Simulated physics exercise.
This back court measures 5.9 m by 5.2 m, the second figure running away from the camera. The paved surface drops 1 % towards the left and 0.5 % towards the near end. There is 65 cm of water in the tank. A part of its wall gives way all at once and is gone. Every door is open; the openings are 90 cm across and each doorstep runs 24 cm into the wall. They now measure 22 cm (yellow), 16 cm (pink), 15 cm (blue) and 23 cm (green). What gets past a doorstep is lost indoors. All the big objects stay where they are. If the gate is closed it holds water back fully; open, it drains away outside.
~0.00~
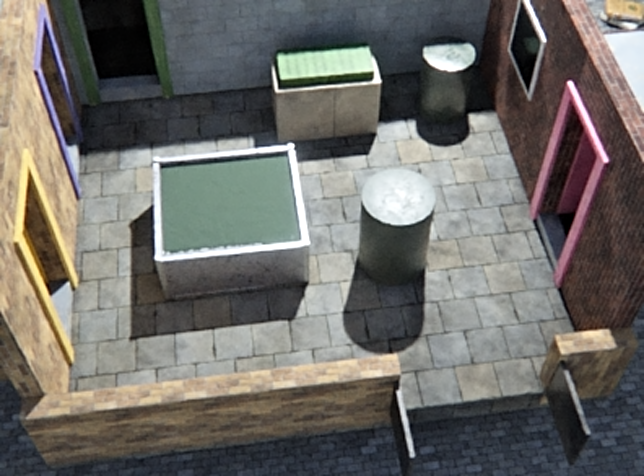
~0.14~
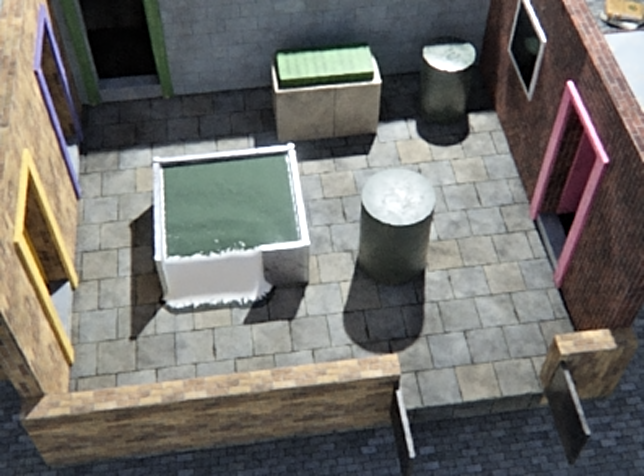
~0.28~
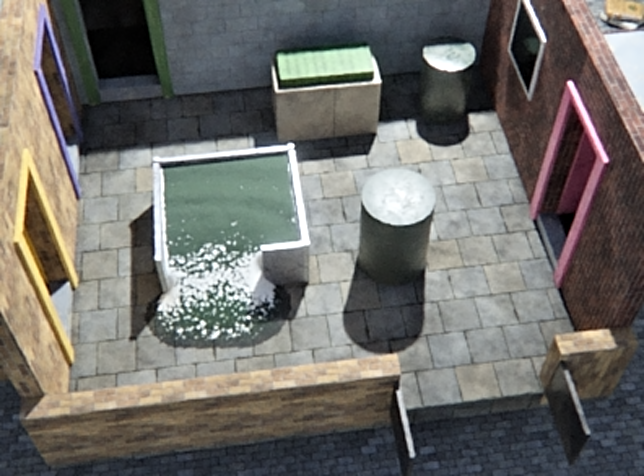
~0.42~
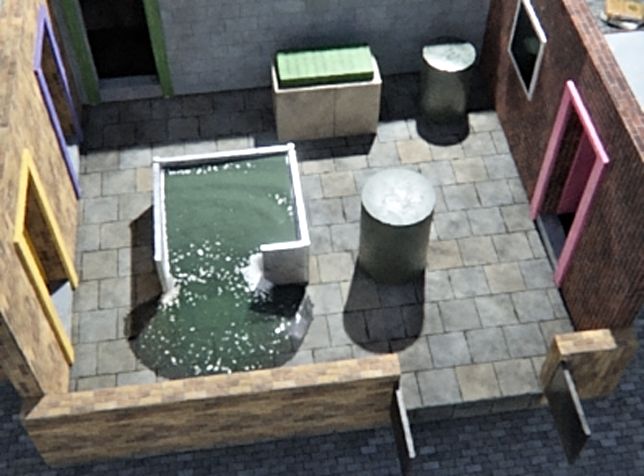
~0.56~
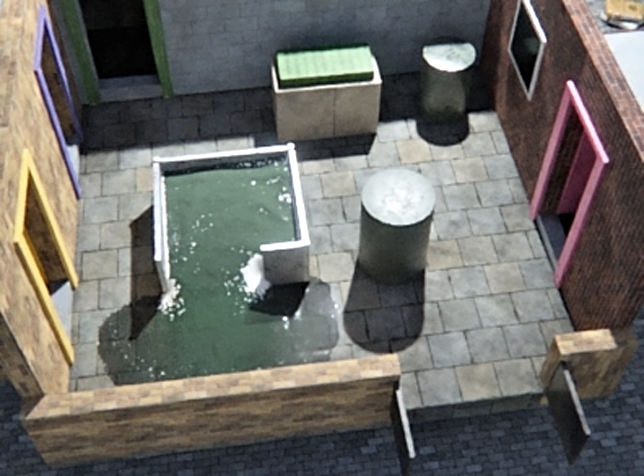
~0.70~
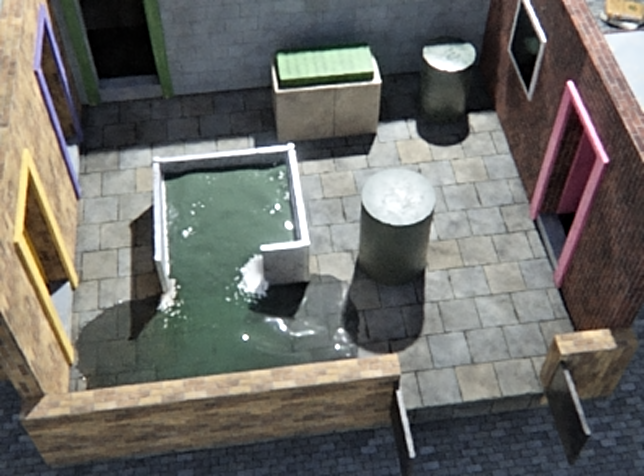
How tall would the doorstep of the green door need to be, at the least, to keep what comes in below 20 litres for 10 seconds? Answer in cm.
At least 13 cm or so.
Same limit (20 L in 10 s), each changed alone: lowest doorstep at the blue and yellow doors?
About 7.5 cm at blue and 10.5 cm at yellow.
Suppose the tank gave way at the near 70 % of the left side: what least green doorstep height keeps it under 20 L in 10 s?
About 15 cm.
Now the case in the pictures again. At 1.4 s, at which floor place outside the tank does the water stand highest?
At about (68, 433).
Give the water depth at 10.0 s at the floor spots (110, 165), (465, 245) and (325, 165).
About 8, 3 and 5 cm.
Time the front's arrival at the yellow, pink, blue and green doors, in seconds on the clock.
Arrival: Yellow 1.0 s, pink 2.8 s, blue 2.8 s, green 3.4 s.
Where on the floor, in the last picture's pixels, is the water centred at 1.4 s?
Near (218, 305).
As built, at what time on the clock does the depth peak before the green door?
At about 3.6 s.
After 1.4 s water covers 20 % of the floor, deepest (55 cm) near (68, 433); it has not reached the green door.
After 3.0 s water covers 55 % of the floor, deepest (25 cm) near (68, 433); it has not reached the green door.
After 10.0 s water covers 95 % of the floor, deepest (9 cm) near (77, 238); 7 cm at the green door, 0 litres in over its 23 cm doorstep.
At the green door as built, the water arrived by 3.4 s and peaked near 20 cm at 3.6 s.
With a doorstep of 11 cm, 39 litres would have come in within the 10 s; with 14.5 cm, 12 litres. So under 20 litres takes about 13 cm.
